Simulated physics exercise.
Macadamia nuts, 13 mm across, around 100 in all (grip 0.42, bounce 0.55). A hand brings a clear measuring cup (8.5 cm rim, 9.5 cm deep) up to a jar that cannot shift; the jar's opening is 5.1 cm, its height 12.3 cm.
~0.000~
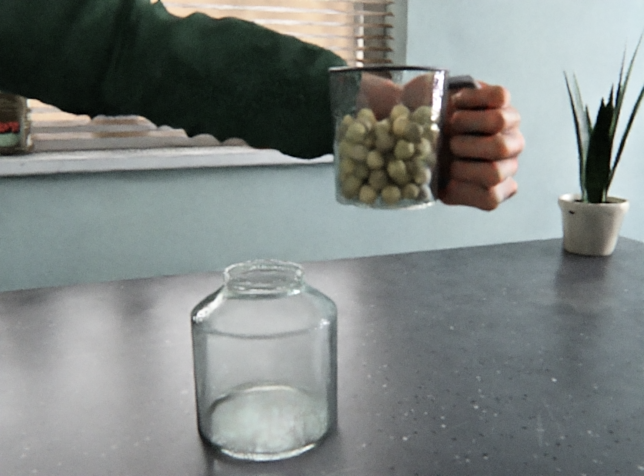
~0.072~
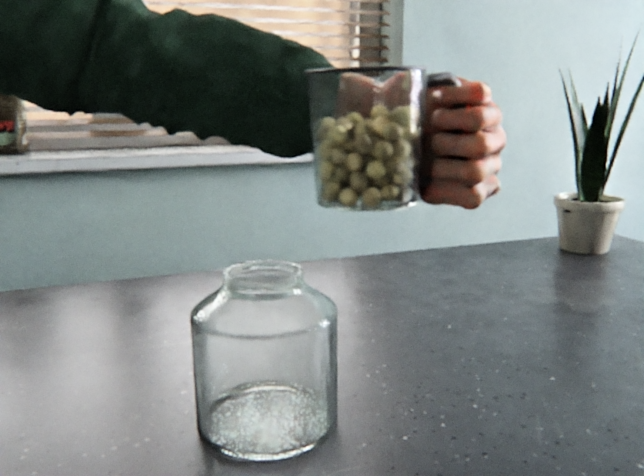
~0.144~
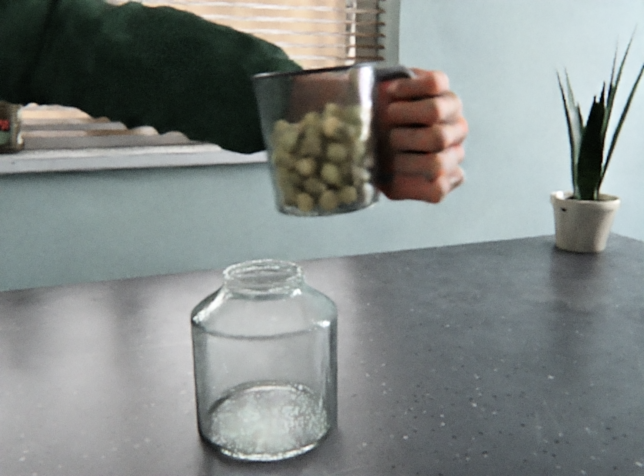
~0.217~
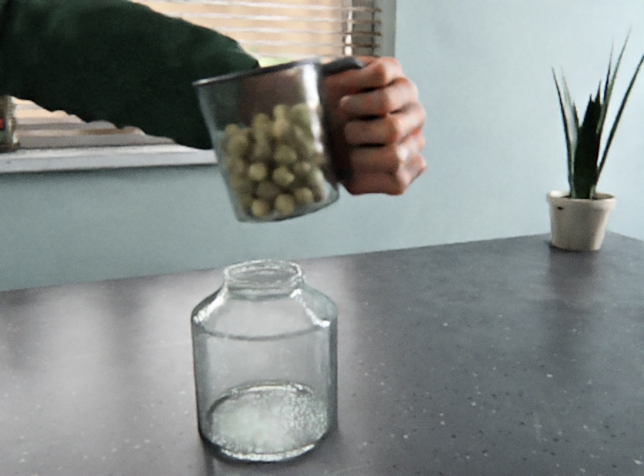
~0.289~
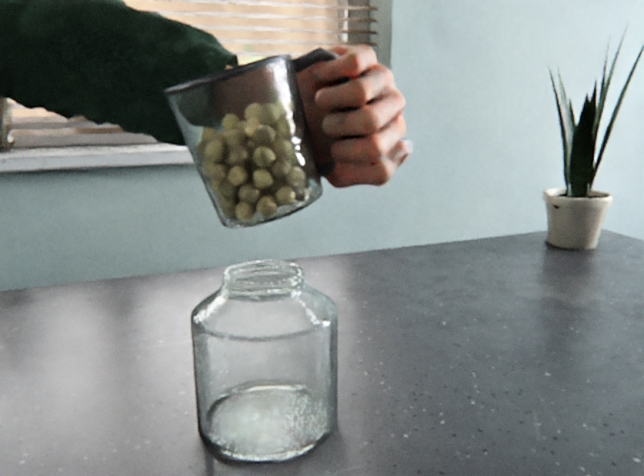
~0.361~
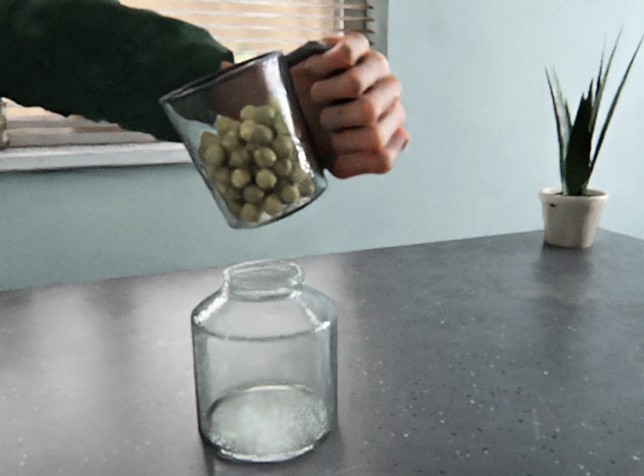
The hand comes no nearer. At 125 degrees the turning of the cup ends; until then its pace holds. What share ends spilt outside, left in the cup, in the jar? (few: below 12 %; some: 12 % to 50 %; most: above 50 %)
Spilt: Most, still above: Few, jar: Few.
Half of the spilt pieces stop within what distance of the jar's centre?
Roughly 20 cm.
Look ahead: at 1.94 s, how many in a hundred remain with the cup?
About 0 per cent.
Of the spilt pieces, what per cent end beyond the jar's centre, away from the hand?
Some 100 per cent.
After 1.00 s, tilt 70 degrees; the cup holds 100 %, the jar 0 %.
After 1.43 s, tilt 103 degrees; the cup holds 90 %, the jar 0 %.
After 1.94 s, tilt 125 degrees; the cup holds 0 %, the jar 0 %.
At rest (2.9 s), spilt 100 %, still above 0 %, jar 0 %.
